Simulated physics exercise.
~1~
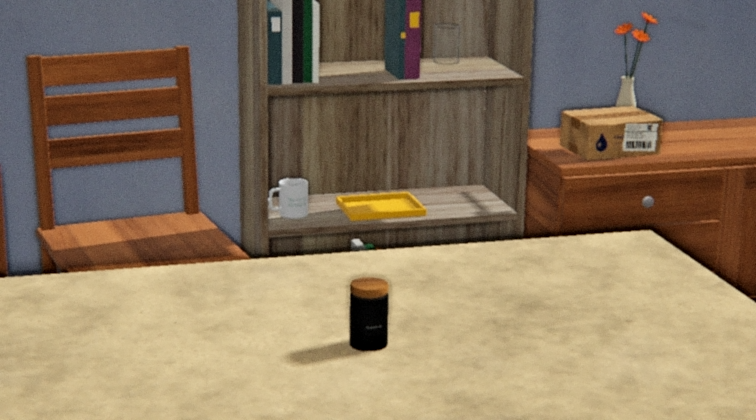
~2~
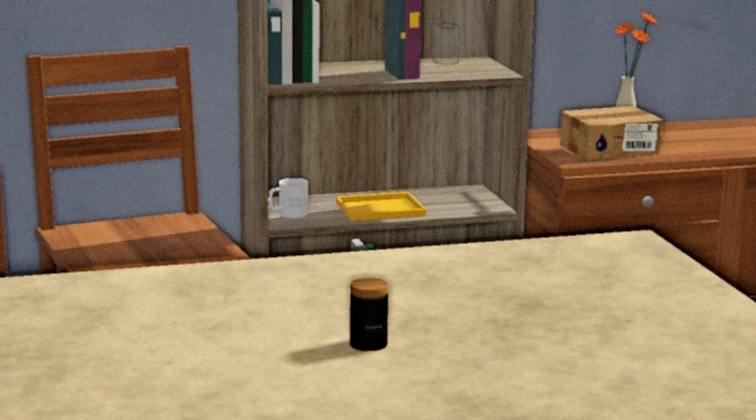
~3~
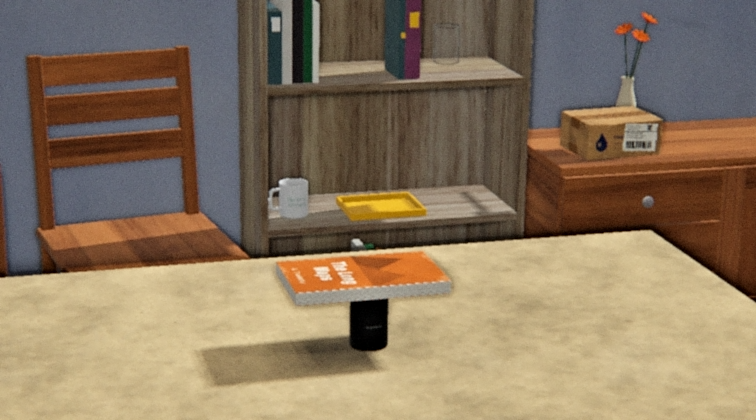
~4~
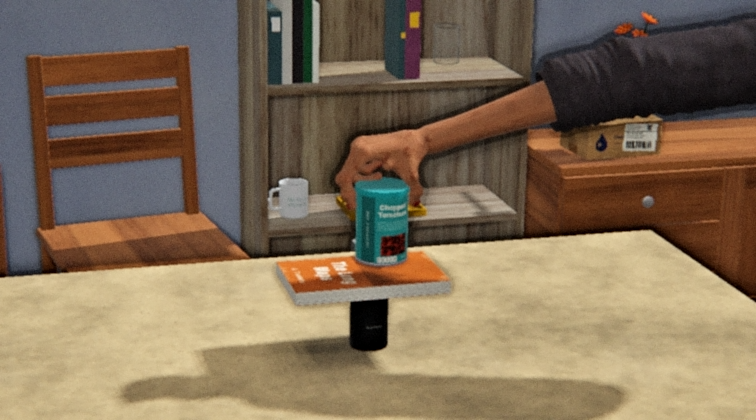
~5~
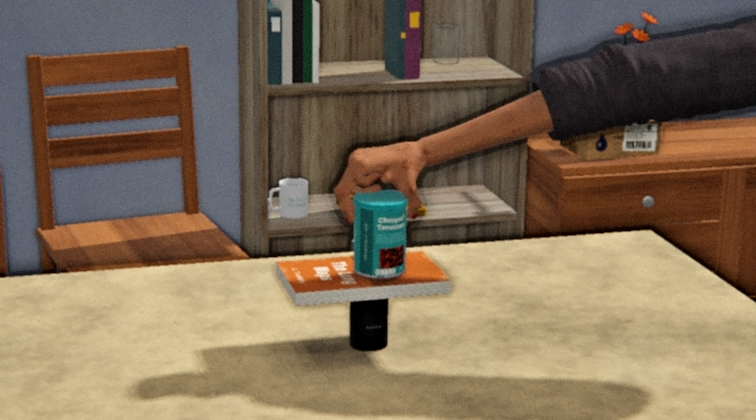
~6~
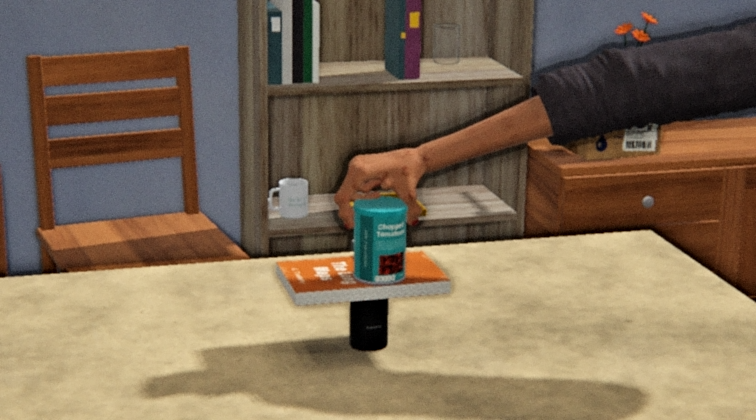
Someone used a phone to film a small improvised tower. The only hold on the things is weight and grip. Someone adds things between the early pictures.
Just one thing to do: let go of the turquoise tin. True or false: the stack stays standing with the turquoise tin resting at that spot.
True.
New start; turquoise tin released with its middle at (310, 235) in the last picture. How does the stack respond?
The stack then collapses.
Then, 0.80 s later than the last frame, all is still.
Then, 1.70 s later than the last frame, turquoise tin resting near (380, 242).
When it is over, all 3 as before. End places, in pixels of the last picture, turquoise tin near (381, 242). The stack holds.
